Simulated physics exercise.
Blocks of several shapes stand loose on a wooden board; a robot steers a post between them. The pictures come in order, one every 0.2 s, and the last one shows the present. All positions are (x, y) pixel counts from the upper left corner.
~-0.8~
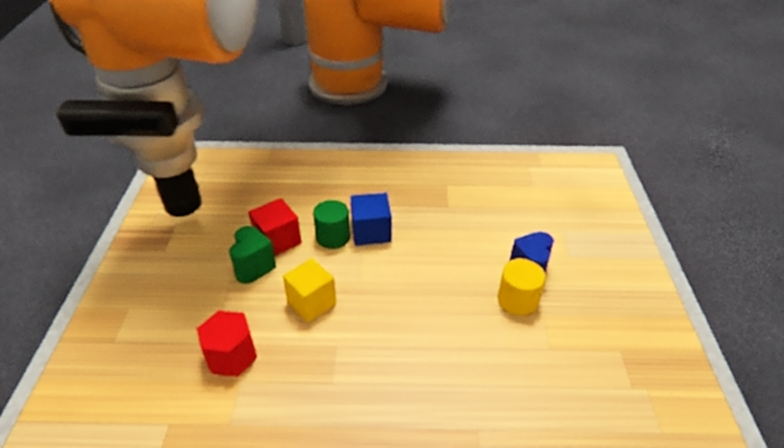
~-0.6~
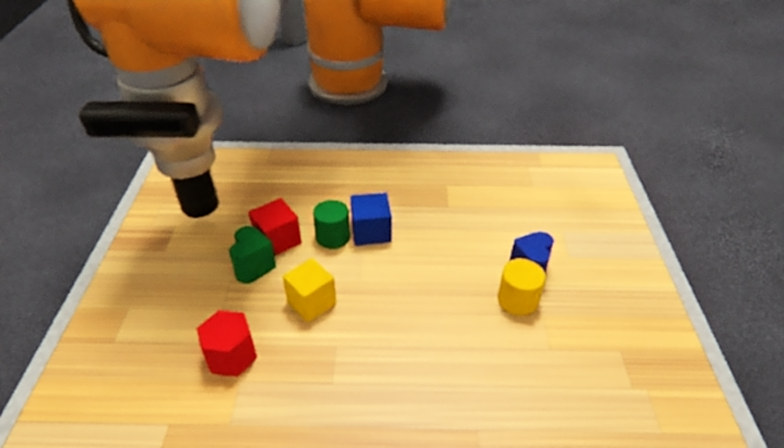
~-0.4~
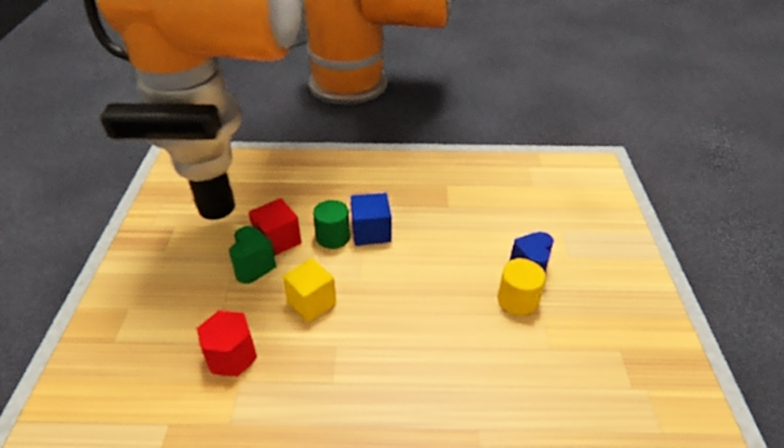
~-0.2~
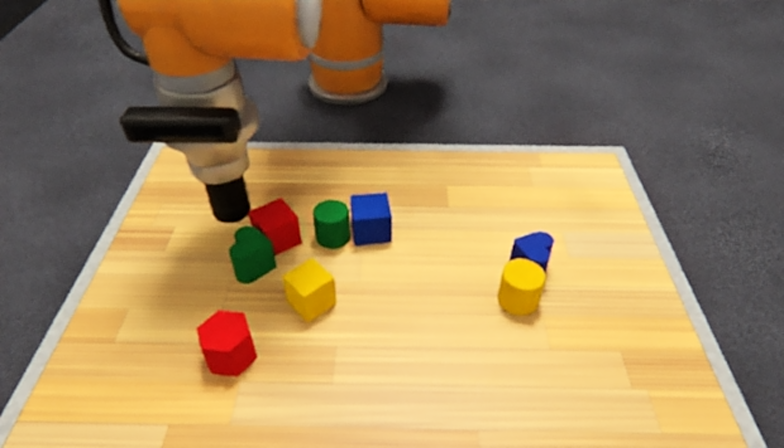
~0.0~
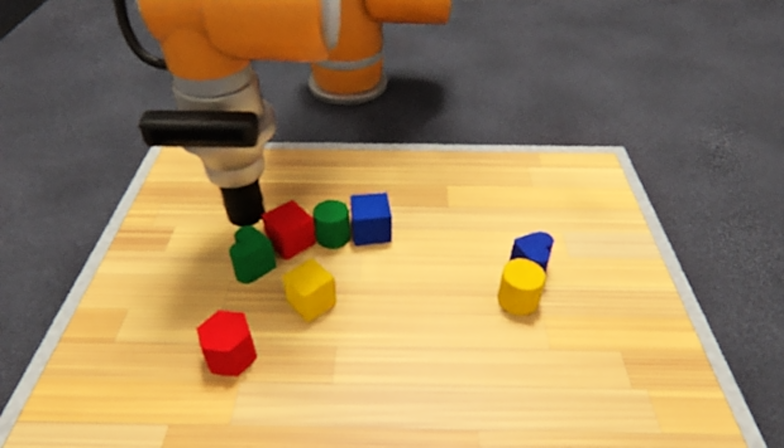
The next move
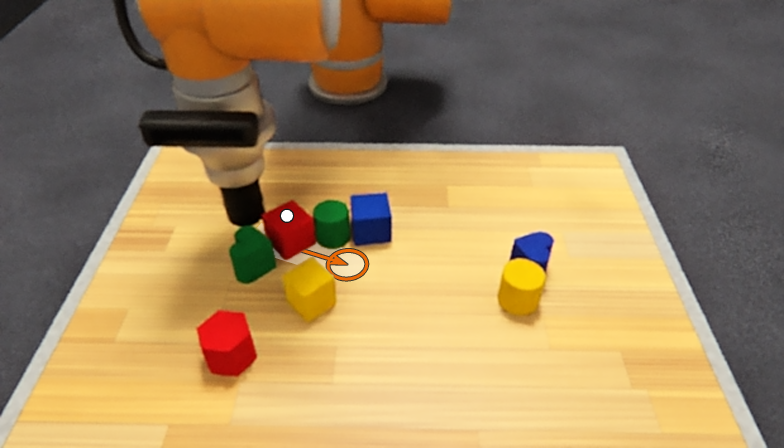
We see loose coloured blocks on a wooden board as a robot arm moves its dark post rightward from the left side, then nudges a red block slightly right, toward the green cylinder, while the other blocks stay still.
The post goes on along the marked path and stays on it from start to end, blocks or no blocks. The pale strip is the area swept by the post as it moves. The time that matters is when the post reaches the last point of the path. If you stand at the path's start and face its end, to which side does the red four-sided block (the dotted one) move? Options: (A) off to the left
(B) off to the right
B - off to the right.
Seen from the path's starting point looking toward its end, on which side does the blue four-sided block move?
Sideways shift: Left.
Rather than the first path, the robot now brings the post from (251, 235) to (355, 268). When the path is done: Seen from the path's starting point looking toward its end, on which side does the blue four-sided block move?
Toward the left.
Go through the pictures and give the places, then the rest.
In the first picture, lower end of the post (184, 206), tops of blocks, green heart-shaped block (248, 241), red four-sided block (273, 214), yellow four-sided block (308, 276), green cylinder (331, 210), blue four-sided block (371, 205).
In the second picture, post (201, 207), blocks as before.
In the third picture, post (217, 209), blocks as before.
In the fourth picture, post (232, 212), blocks as before.
In the fifth picture, post (247, 215), green heart-shaped block (248, 241), red four-sided block (287, 216), yellow four-sided block (308, 276), green cylinder (331, 210), blue four-sided block (371, 205).
The drawn path runs from (251, 235) to (347, 264); the dot is on the red four-sided block.
On the path given first. One third of the way, post (279, 225); green heart-shaped block (256, 247), turned 35° clockwise; red four-sided block (318, 231), turned 20° clockwise; green cylinder (354, 220); blue four-sided block (384, 203), turned 15° anticlockwise.
Two thirds of the way, post (312, 235); green heart-shaped block (259, 248), turned 45° clockwise; red four-sided block (347, 248), turned 40° clockwise; green cylinder (385, 231); blue four-sided block (394, 203), turned 45° anticlockwise.
At the end, post (346, 245); green heart-shaped block (259, 248), turned 45° clockwise; red four-sided block (372, 260), turned 80° clockwise; yellow four-sided block not moved; green cylinder (393, 233); blue four-sided block (394, 203), turned 50° anticlockwise.
